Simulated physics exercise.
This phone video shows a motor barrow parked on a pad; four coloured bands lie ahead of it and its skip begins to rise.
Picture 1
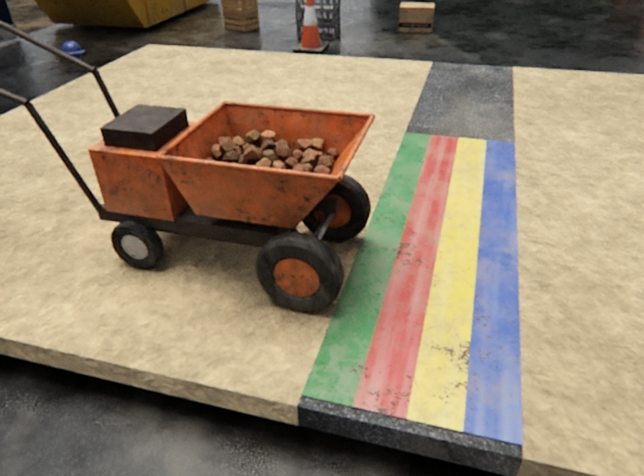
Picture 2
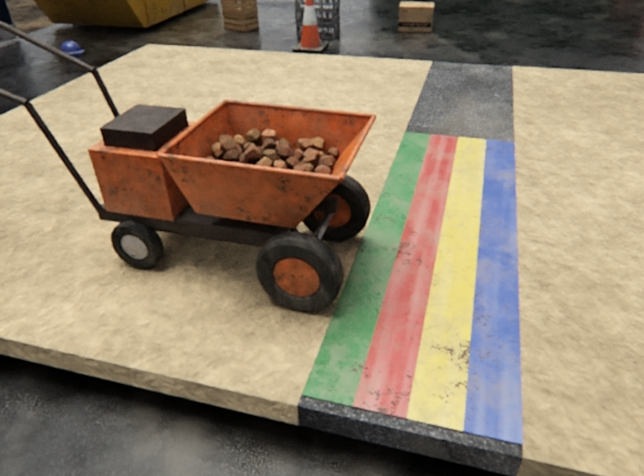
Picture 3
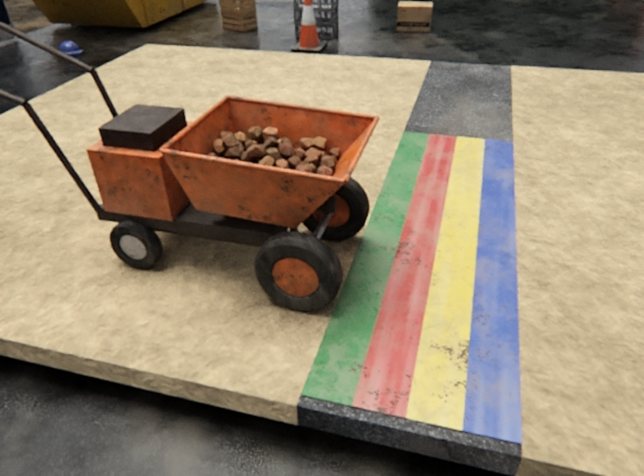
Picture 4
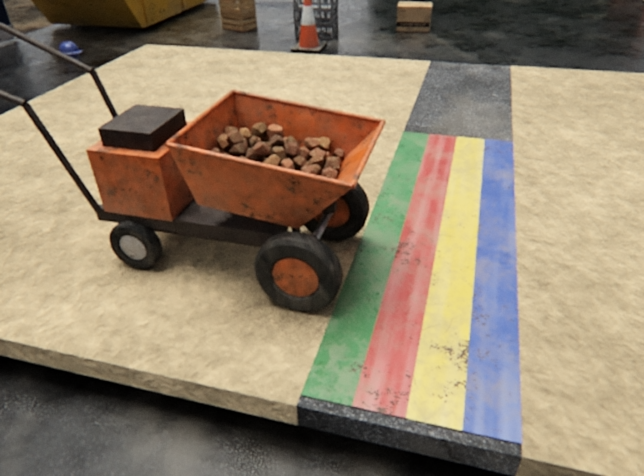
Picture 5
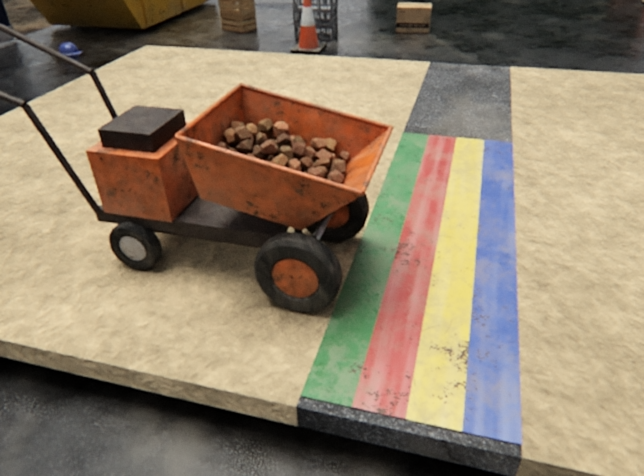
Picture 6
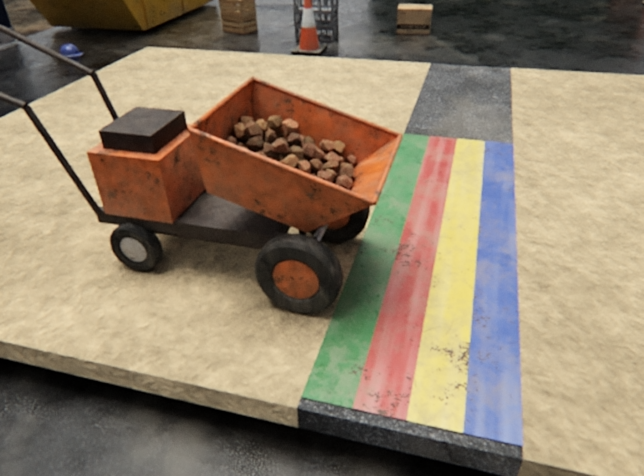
An orange motor barrow with a black-topped engine box and dark handles stands on a pale, sandy-looking pad in a dark yard or hall, seen from slightly above and to one side. Brown clods fill its skip, and green, red, yellow and blue bands lie to its right, with a traffic cone behind. The skip starts level, then tilts gradually forward to the right, its rear rising, while the wheels and camera stay still.
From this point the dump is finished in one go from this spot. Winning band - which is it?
Winning band: The yellow one.
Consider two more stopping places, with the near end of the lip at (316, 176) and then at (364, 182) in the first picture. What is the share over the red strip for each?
In order, close to 10 and 0 in a hundred.
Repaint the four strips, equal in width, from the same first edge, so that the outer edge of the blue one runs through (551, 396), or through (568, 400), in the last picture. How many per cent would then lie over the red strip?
About 10 per cent first, then about 10 per cent.
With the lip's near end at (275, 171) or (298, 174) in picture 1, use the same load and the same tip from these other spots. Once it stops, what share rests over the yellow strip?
20 and 20 percent, in that order.
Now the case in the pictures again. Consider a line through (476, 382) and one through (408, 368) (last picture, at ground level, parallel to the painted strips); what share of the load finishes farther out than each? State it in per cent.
In order: 30 percent, then 70 percent.
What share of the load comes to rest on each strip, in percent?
Green strip = 0 %; red strip = 0 %; yellow strip = 35 %; blue strip = 25 %.
Just after the last frame, skip tipped steeply; every one in the skip.
A moment on, skip tipped right over; the larger part in the skip; roughly a quarter over the yellow strip; just a few over the blue strip.
Further on, skip tipped right over; roughly a third in the skip; just a few over the red strip; roughly a third over the yellow strip; roughly a quarter over the blue strip; about a tenth off the paint.
When it is over, skip tipped right over; roughly a third in the skip; not one over the green strip; just a few over the red strip; roughly a third over the yellow strip; roughly a quarter over the blue strip; about a tenth off the paint.
